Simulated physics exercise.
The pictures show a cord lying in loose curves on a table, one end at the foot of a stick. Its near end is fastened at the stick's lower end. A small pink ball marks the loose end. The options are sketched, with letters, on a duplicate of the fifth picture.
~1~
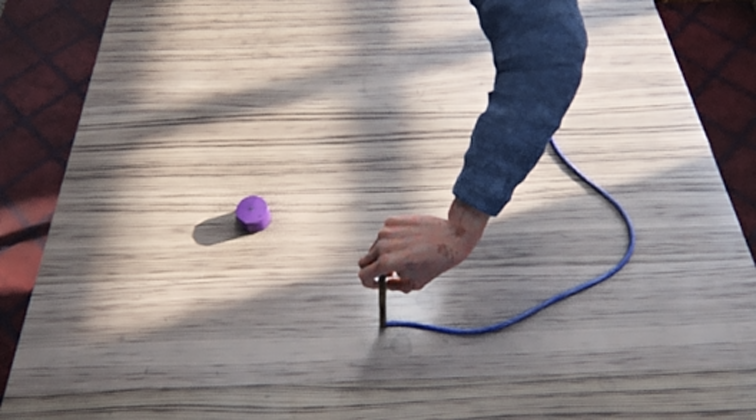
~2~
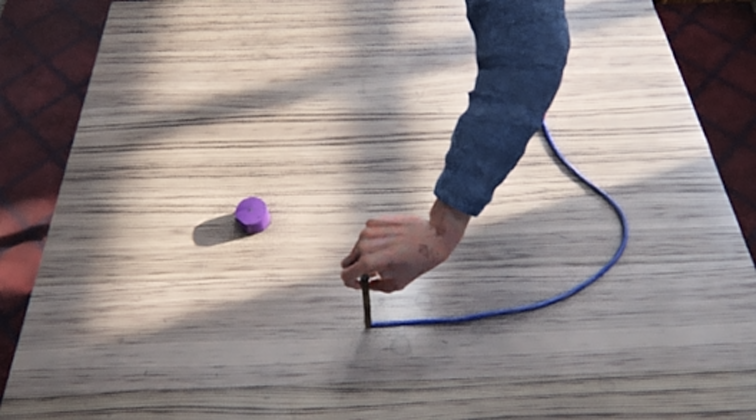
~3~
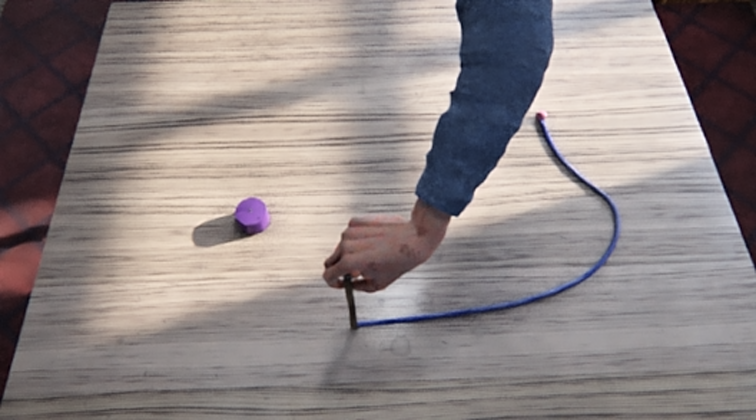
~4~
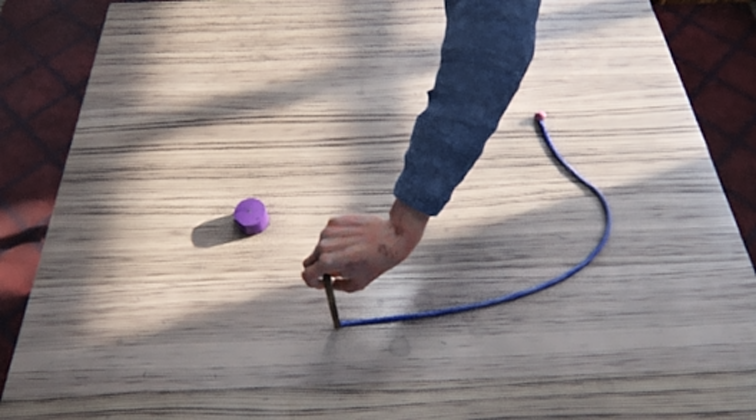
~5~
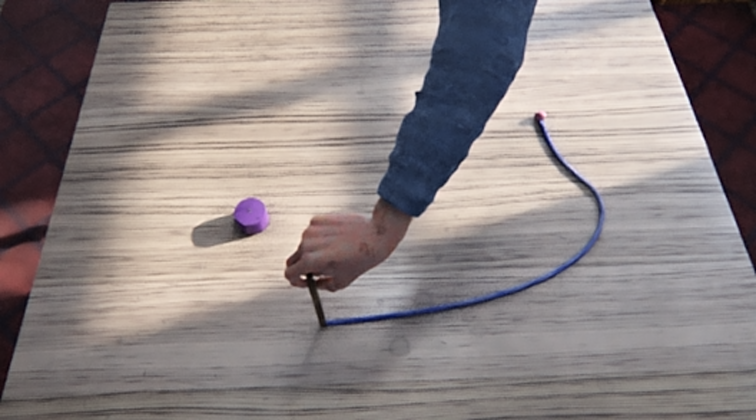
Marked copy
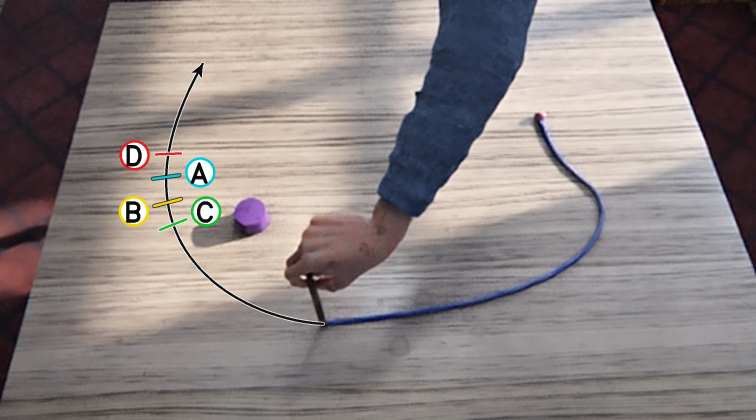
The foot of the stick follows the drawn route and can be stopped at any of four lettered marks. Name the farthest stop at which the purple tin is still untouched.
It should halt at C.
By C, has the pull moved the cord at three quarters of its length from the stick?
Yes.
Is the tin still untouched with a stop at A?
No.
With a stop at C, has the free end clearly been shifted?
Yes.
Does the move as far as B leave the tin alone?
No.
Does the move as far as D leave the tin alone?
No.
On the marked copy, A at (166, 177); B at (168, 202); C at (173, 225); D at (168, 154); the route from (323, 324) via (169, 211) to (203, 64).
With C. Early on, foot of the stick (254, 307), middle of the cord (490, 267), free end (540, 116).
Further on, foot of the stick (200, 269), middle of the cord (434, 256), free end (544, 124).
At the end, foot of the stick (174, 225), middle of the cord (397, 244), free end (546, 136); nothing has been touched.
As for the rest, A brings the cord against the tin; B brings the cord against the tin; D brings the cord against the tin.
